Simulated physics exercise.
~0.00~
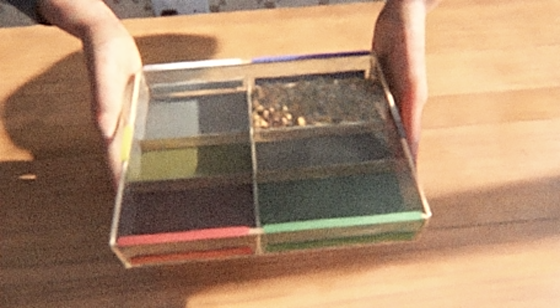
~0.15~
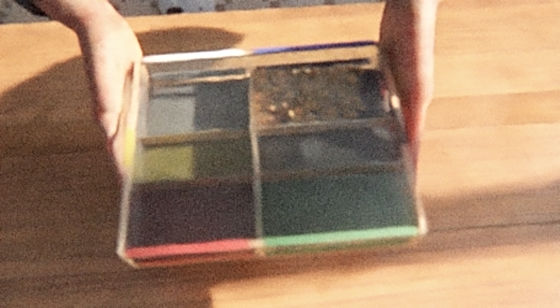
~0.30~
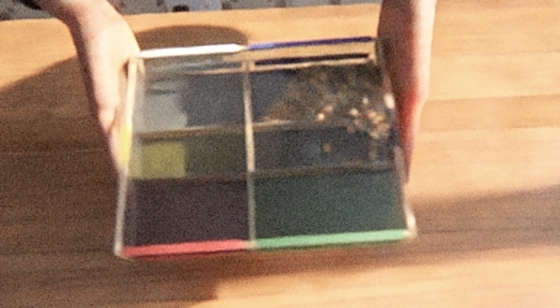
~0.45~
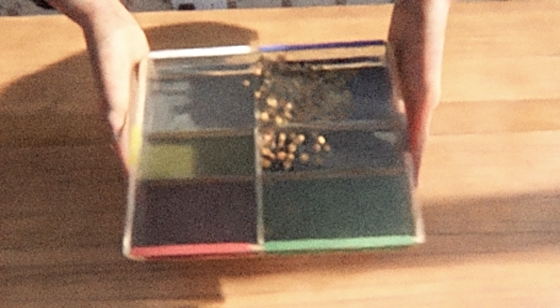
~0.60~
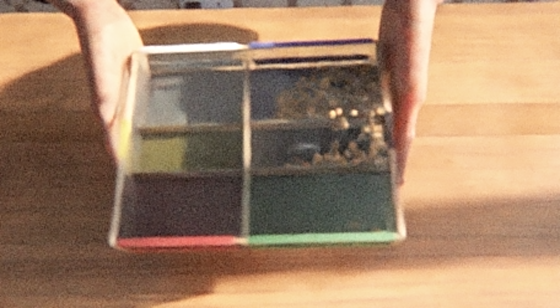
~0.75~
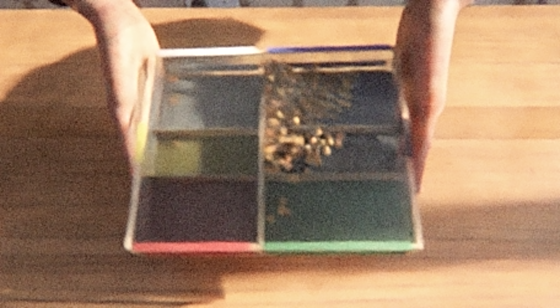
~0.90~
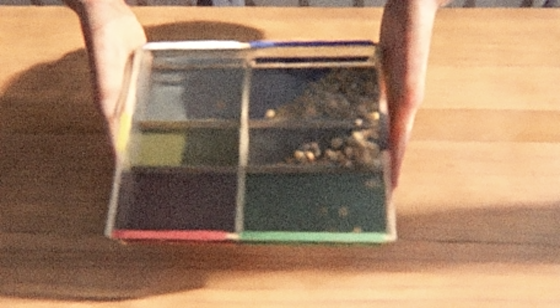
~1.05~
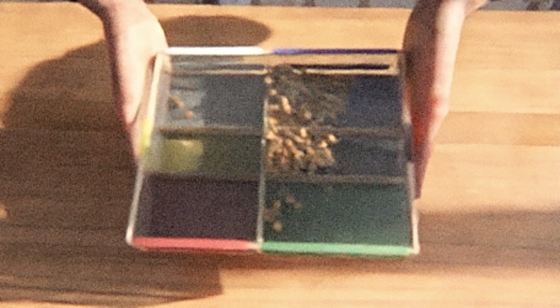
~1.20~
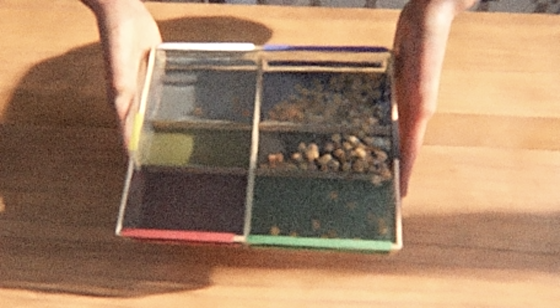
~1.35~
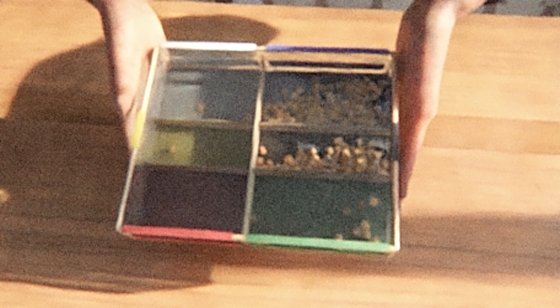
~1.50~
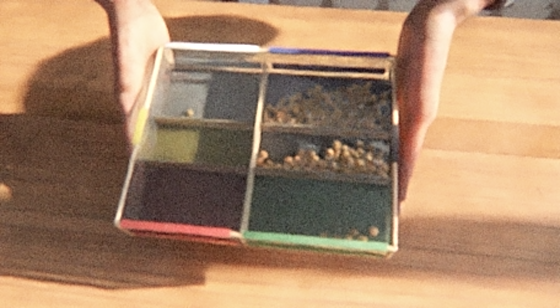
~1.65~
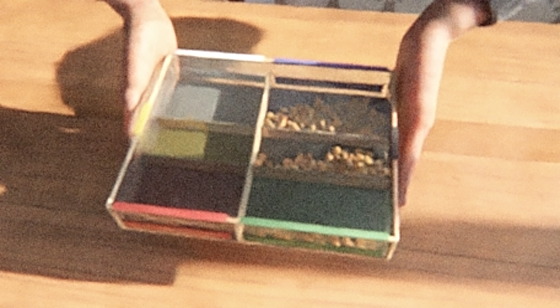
Hands tilting and shaking a clear divided box from side to side, spreading small tan pieces across right-hand compartments, then levelling it.
